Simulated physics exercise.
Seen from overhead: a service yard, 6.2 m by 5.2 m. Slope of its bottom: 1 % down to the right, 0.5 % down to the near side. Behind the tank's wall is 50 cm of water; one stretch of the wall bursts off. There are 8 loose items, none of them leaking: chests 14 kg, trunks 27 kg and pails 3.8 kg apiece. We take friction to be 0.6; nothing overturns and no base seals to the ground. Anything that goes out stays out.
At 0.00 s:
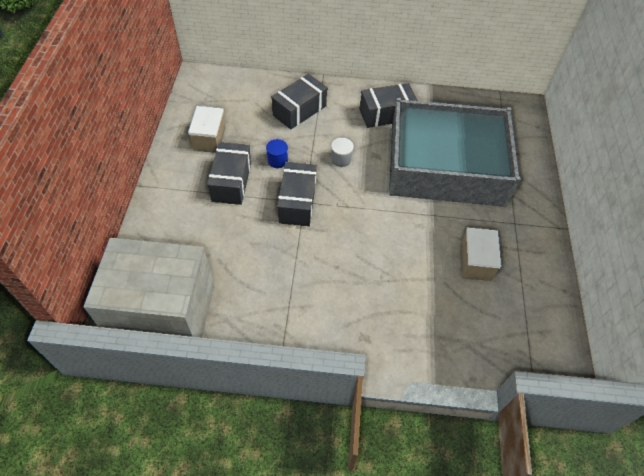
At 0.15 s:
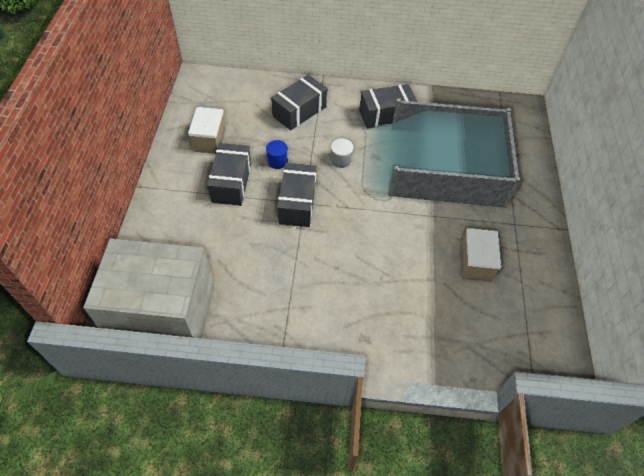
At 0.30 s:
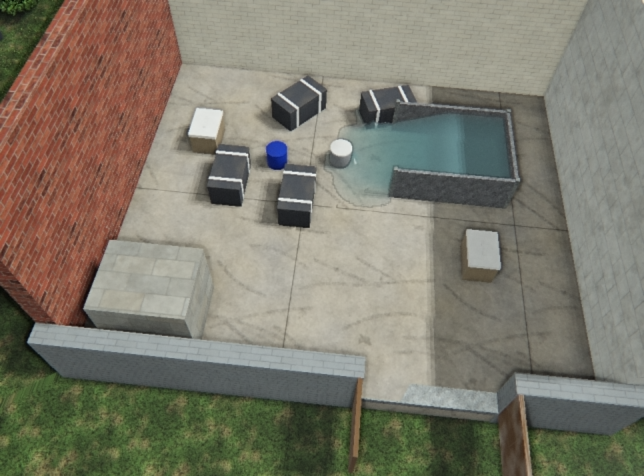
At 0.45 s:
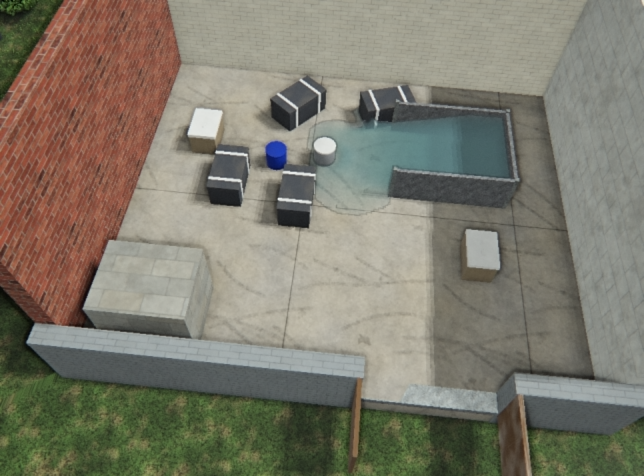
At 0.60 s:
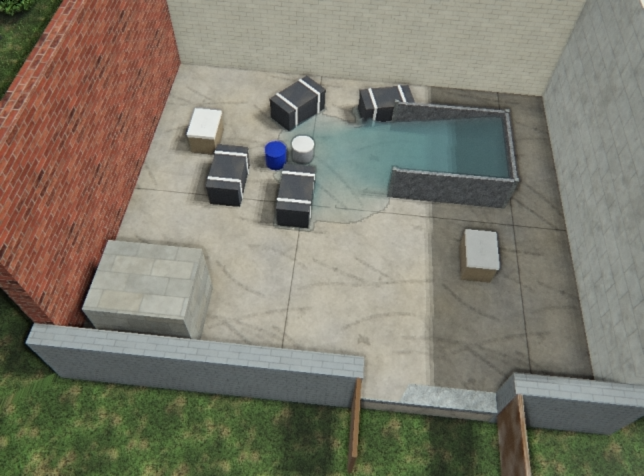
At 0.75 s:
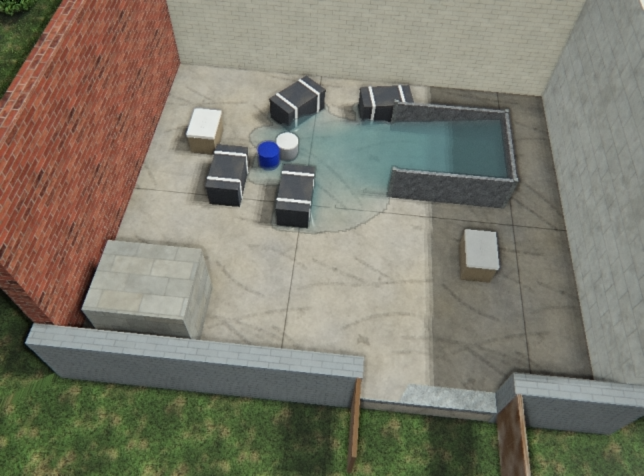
A walled service yard with a concrete floor, edged by grass, is seen from high overhead by a still camera. A stone-walled tank of teal water stands at upper right, with dark, white-banded trunks, a blue pail and a white pail to its left, and pale-topped boxes nearby. The tank's left wall gives way, water spreads leftward across the floor, and the white pail slides left to the blue one, which shifts slightly.
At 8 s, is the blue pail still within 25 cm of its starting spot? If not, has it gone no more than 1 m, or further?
The move is large.
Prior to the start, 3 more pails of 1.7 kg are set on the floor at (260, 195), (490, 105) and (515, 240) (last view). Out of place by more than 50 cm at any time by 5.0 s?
Listed order gives above the limit, within the limit, within the limit.
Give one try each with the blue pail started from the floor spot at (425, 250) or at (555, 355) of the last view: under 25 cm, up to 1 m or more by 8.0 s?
Order of tries: It keeps its spot; it keeps its spot.
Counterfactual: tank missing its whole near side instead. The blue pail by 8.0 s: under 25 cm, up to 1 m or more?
Note: Blue pail essentially stationary.
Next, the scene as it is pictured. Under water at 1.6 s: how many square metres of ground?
That flooded area is roughly 11.5 m2.
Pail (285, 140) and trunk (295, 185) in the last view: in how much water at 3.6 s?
Depths: Near 8 cm, then near 6 cm.
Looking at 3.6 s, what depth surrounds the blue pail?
Near 13 cm deep.
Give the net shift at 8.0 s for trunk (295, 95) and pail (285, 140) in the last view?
30 cm and 150 cm, respectively.
After 1.6 s the blue pail is near (200, 125), 1.2 m from its start, afloat; 0 of 8 are out; 2 afloat.
After 3.6 s the blue pail is near (197, 68), 2.1 m from its start, afloat; 0 of 8 are out; 4 afloat.
After 5.6 s the blue pail is near (326, 69), 1.9 m from its start, afloat; 0 of 8 are out; 3 afloat.
After 8.0 s the blue pail is near (450, 82), 3.2 m from its start, aground; 0 of 8 are out; 0 afloat.
